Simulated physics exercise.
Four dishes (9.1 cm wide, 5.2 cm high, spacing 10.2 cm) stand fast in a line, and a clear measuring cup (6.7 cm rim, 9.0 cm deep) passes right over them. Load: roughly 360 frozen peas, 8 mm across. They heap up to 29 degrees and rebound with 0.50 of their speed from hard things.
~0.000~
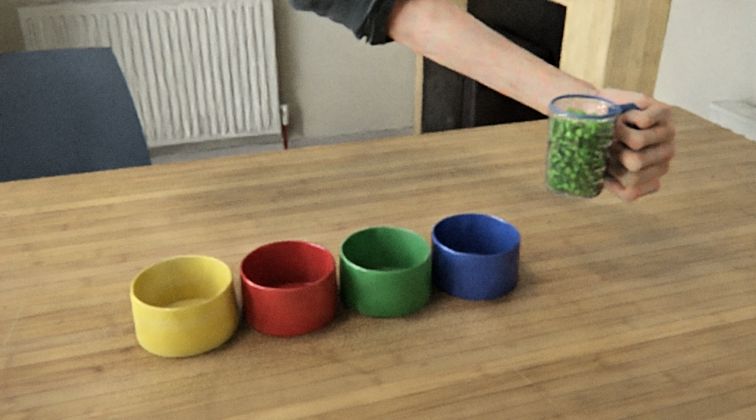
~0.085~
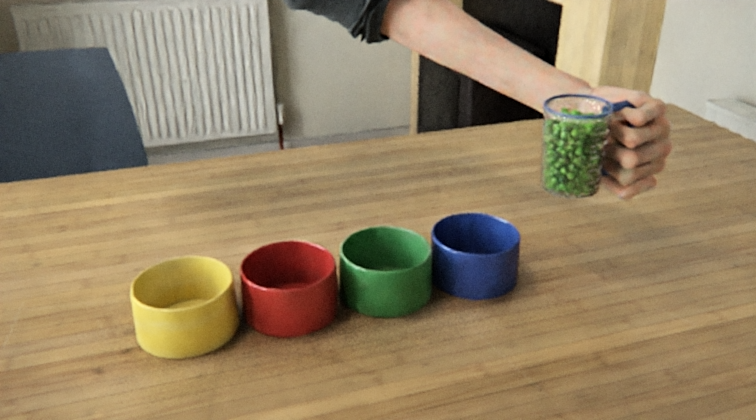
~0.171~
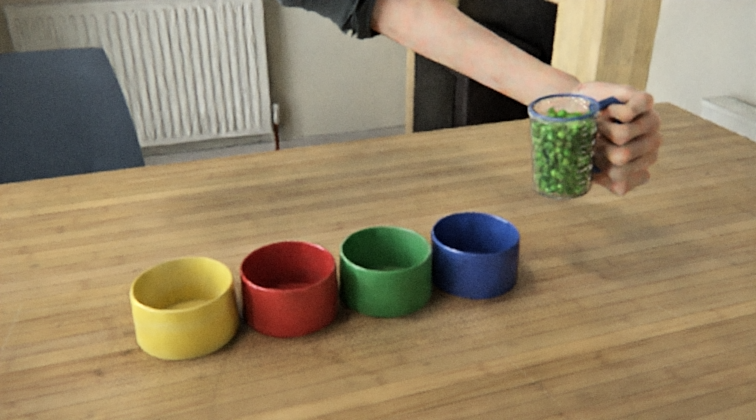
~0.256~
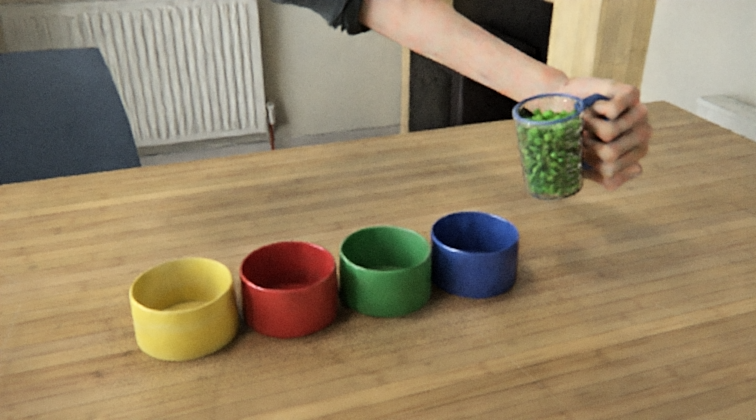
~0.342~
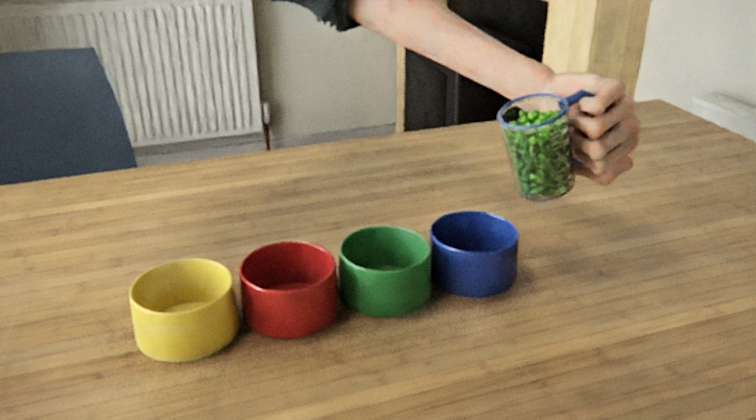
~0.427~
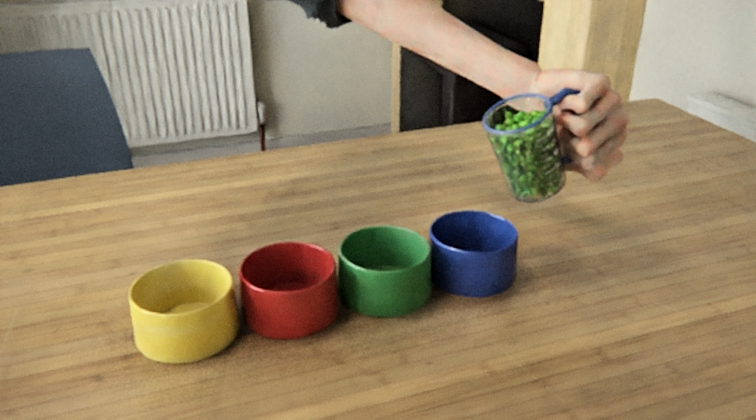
On a wooden table in a room with a white radiator, a dark blue chair and a pale wall behind, the view looks down from a slightly raised angle. Four round dishes sit in a row, yellow, red, green and blue from left to right, while a hand at the upper right holds a clear, blue-rimmed cup of green peas. The hand moves the cup a short way left, steadily tilting its rim toward the dishes.
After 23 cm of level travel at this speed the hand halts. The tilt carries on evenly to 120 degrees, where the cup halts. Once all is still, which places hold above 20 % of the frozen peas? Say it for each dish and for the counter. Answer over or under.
Red dish: Over; blue dish: Under; green dish: Under; yellow dish: Under; on the counter: Under.
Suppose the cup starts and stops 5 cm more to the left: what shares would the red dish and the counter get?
In that case red 90; counter 0.
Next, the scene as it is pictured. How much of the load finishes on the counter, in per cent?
Roughly 0 per cent.
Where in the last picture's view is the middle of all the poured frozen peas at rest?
At about (293, 288).
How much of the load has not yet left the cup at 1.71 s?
Some 80 per cent of the load.
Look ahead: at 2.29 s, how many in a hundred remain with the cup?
Some 0 per cent of the load.
Then, at 1.20 s, tilt 68 degrees; cup holds 100 %.
Then, at 1.71 s, tilt 98 degrees; cup holds 80 %, red 20 %.
After 2.29 s, tilt 120 degrees; cup holds 0 %, red 95 %.
By 2.8 s all is still; red 100 %, blue 0 %, green 0 %, yellow 0 %, counter 0 %.
